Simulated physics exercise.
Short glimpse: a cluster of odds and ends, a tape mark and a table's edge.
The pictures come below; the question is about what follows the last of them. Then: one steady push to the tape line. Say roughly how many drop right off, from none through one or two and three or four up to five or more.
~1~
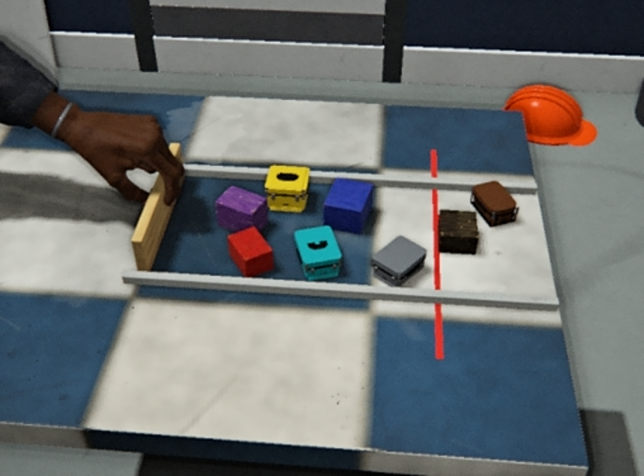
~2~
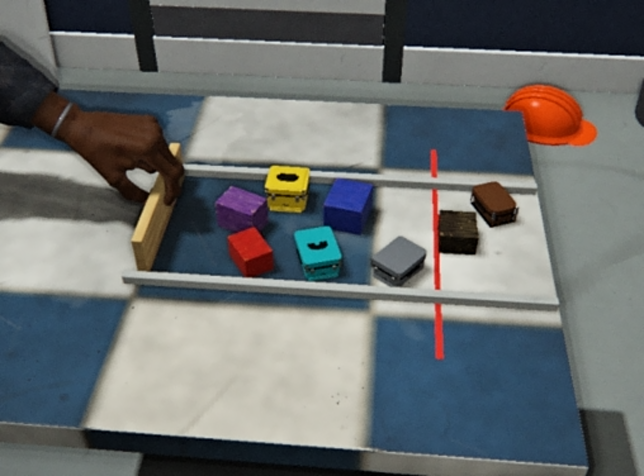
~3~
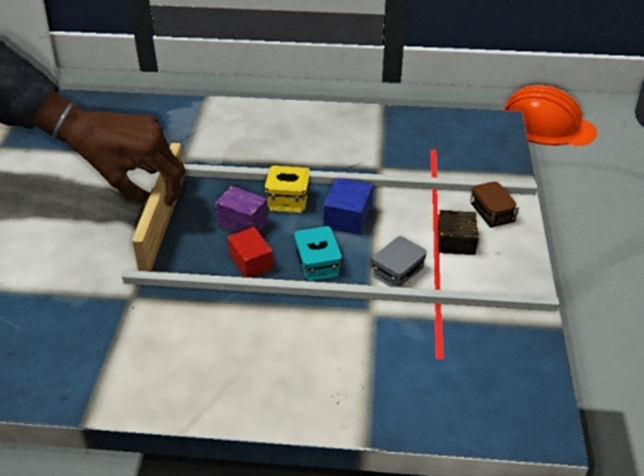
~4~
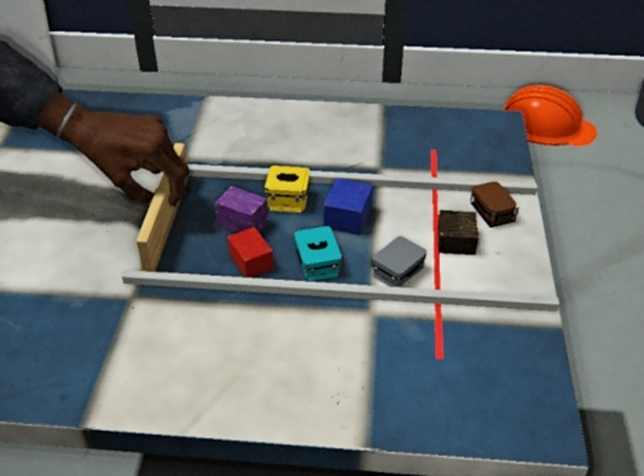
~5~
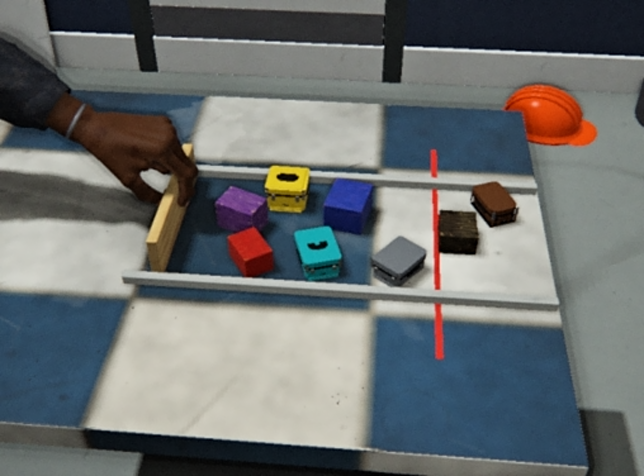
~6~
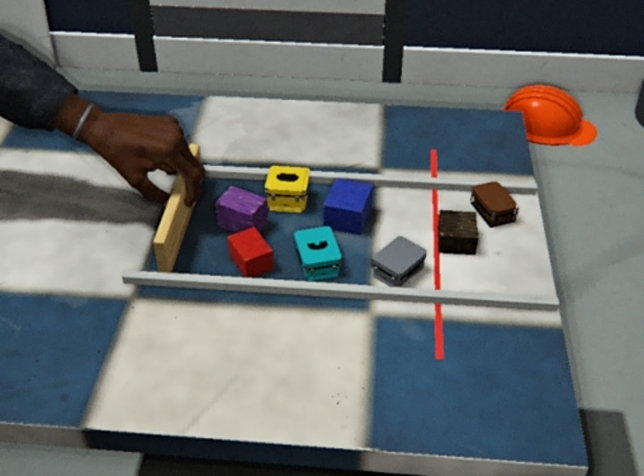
Count them up and nothing's fallen, not one.
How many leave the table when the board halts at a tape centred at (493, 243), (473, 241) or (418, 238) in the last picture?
Tallies in the order given: 4, 3, 0.
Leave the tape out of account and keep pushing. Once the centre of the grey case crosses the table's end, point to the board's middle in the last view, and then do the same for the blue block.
I reckon its middle sits around (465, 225) and then around (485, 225).
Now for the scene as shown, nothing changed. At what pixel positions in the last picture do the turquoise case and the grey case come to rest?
One ends up near (487, 268) and the other near (524, 268).
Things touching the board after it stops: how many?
That makes 3.
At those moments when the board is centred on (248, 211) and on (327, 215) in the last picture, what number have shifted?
Answer - first 2, then 6.
Soon after, none off yet; brown case at rest near (494, 204); black block at rest near (458, 232); grey case at rest near (399, 263).
At rest, the number that fall off is zero.
